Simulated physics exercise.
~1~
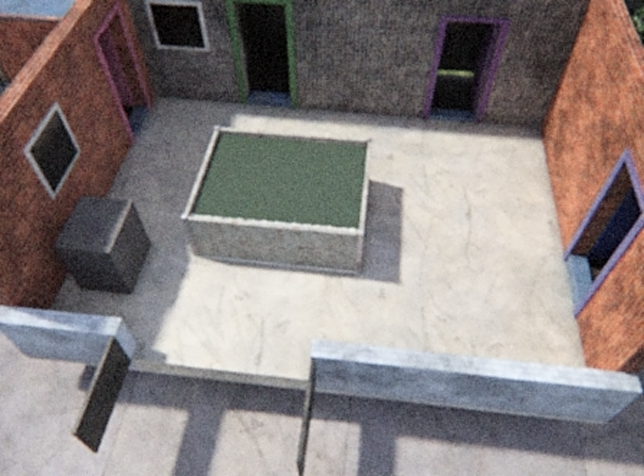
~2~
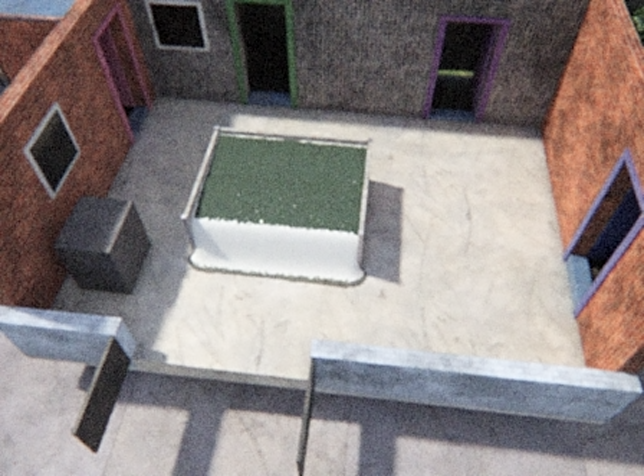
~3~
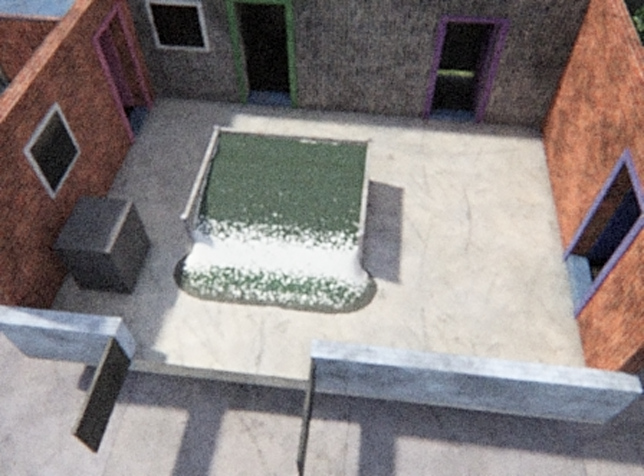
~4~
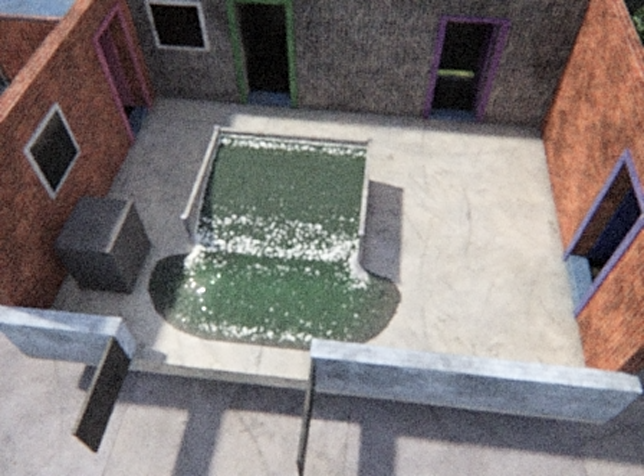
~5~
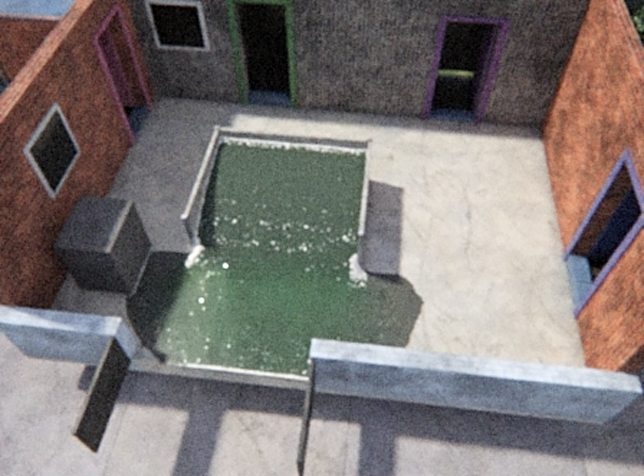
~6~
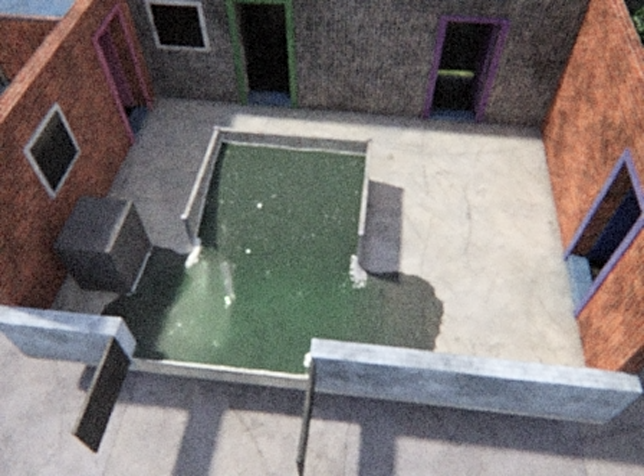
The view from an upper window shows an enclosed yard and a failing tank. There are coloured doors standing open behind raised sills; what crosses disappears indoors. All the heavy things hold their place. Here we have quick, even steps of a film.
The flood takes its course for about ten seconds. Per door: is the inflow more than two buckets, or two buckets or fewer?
Pink door - two or fewer; green door - two or fewer; purple door - two or fewer; blue door - two or fewer.
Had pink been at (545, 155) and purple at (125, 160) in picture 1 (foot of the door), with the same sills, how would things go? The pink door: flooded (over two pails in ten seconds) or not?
Result - pink: Remains below the limit.
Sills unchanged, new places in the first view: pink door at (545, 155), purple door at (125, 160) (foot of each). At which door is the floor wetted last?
Answer: The green one.
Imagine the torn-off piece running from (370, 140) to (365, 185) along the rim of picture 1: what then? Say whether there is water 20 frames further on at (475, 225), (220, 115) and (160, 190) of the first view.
In turn: Inundated, then untouched, then untouched.
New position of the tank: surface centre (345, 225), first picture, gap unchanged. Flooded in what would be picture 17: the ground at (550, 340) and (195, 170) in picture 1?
Soaked, parched.
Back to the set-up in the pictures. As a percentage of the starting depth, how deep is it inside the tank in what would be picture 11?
About 42 %.
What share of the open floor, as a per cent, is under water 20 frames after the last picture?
About 50 percent.
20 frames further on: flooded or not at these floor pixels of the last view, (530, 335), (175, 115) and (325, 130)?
As listed, the points end up soaked, high and dry and high and dry.
A moment on, water covers 25 % of the floor; the pink door not reached, the green door not reached, the purple door not reached, the blue door not reached.
Next, water covers 30 % of the floor; the pink door not reached, the green door not reached, the purple door not reached, the blue door wet at the sill, nothing in.
Then, water covers 50 % of the floor; the pink door not reached, the green door not reached, the purple door not reached, the blue door wet at the sill, nothing in.
Later, water covers 65 % of the floor; the pink door wet at the sill, nothing in, the green door wet at the sill, nothing in, the purple door under two buckets in, the blue door wet at the sill, nothing in.
In the end, water covers 80 % of the floor; the pink door wet at the sill, nothing in, the green door wet at the sill, nothing in, the purple door under two buckets in, the blue door wet at the sill, nothing in.
